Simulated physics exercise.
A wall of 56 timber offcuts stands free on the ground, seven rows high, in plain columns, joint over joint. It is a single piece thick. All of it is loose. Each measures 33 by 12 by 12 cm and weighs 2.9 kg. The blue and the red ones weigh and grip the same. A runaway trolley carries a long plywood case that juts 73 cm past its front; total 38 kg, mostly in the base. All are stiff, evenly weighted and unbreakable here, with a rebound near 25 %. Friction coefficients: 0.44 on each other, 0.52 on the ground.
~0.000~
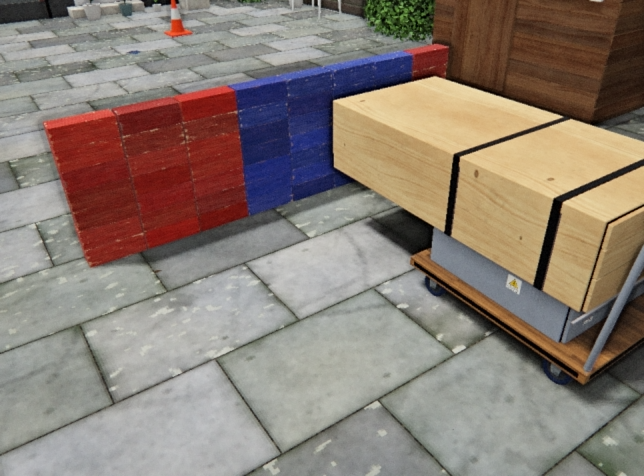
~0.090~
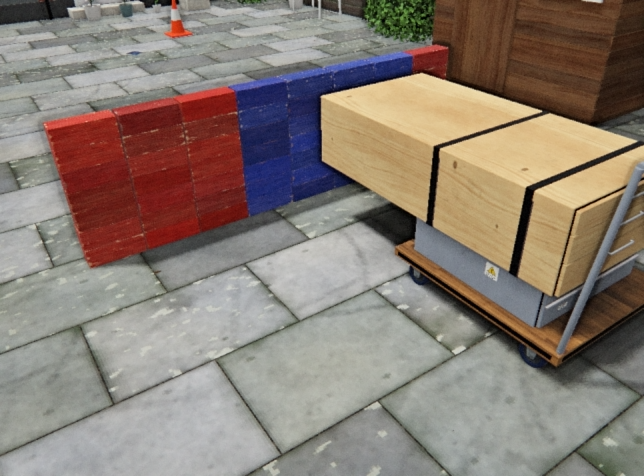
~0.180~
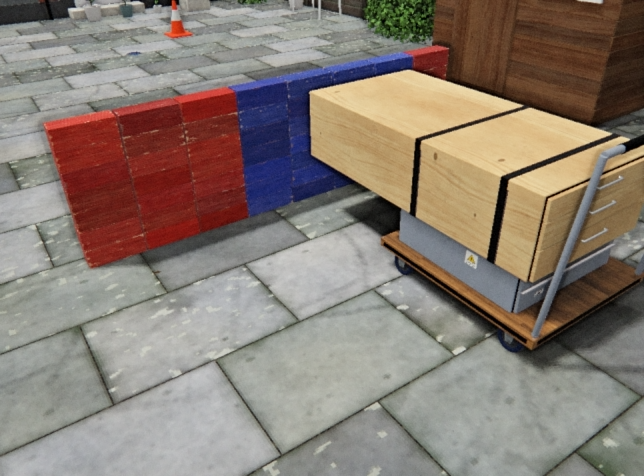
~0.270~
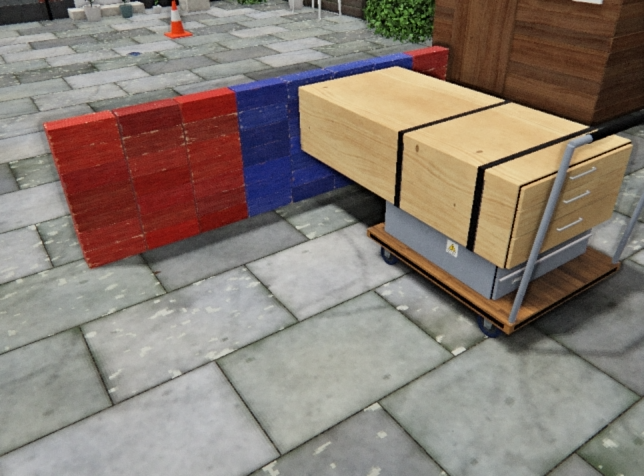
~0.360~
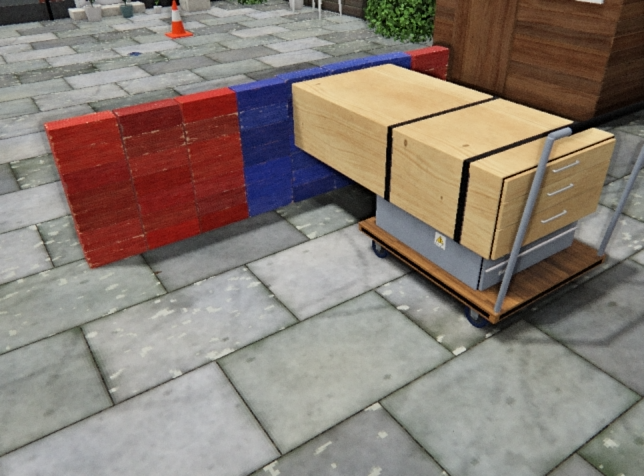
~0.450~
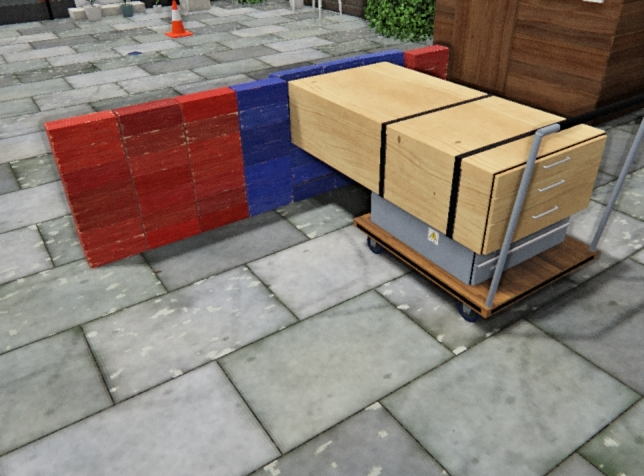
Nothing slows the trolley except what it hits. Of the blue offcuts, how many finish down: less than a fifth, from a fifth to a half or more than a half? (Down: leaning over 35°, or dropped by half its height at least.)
The part is more than a half.
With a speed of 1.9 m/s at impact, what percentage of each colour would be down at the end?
Then red 0, blue 50 per cent.
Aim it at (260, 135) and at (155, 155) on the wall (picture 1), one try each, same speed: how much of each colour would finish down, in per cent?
Red 20 then 60, blue 50 then 0 per cent.
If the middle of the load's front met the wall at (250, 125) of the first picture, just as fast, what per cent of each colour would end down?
In that case red 20, blue 40 per cent.
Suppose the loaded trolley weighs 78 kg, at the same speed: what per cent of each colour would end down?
Then red 0, blue 60 per cent.
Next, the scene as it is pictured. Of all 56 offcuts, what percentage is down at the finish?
Roughly 30 per cent of them.
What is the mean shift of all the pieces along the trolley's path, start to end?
Some 15 cm on average.
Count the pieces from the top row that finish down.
3 of them.
By 0.54 s, load 11 cm past the wall's line, still rolling; none of the 28 blue offcuts down (0 of 56 in all colours); top blue offcut unmoved.
By 0.70 s, load 16 cm past the wall's line, still rolling; 13 of the 28 blue offcuts down (13 of 56 in all colours); top blue offcut unmoved.
By 0.86 s, load 22 cm past the wall's line, still rolling; 17 of the 28 blue offcuts down (17 of 56 in all colours); top blue offcut unmoved.
By 1.02 s, load 26 cm past the wall's line, still rolling; 17 of the 28 blue offcuts down (17 of 56 in all colours); top blue offcut unmoved.
When it is over (1.5 s), load 37 cm past the wall's line, still rolling; 17 of the 28 blue offcuts down (17 of 56 in all colours); top blue offcut unmoved; top red offcut unmoved. That is 61 per cent. In pixels of the last frame, middles, top blue offcut near (259, 94), top red offcut near (148, 117).
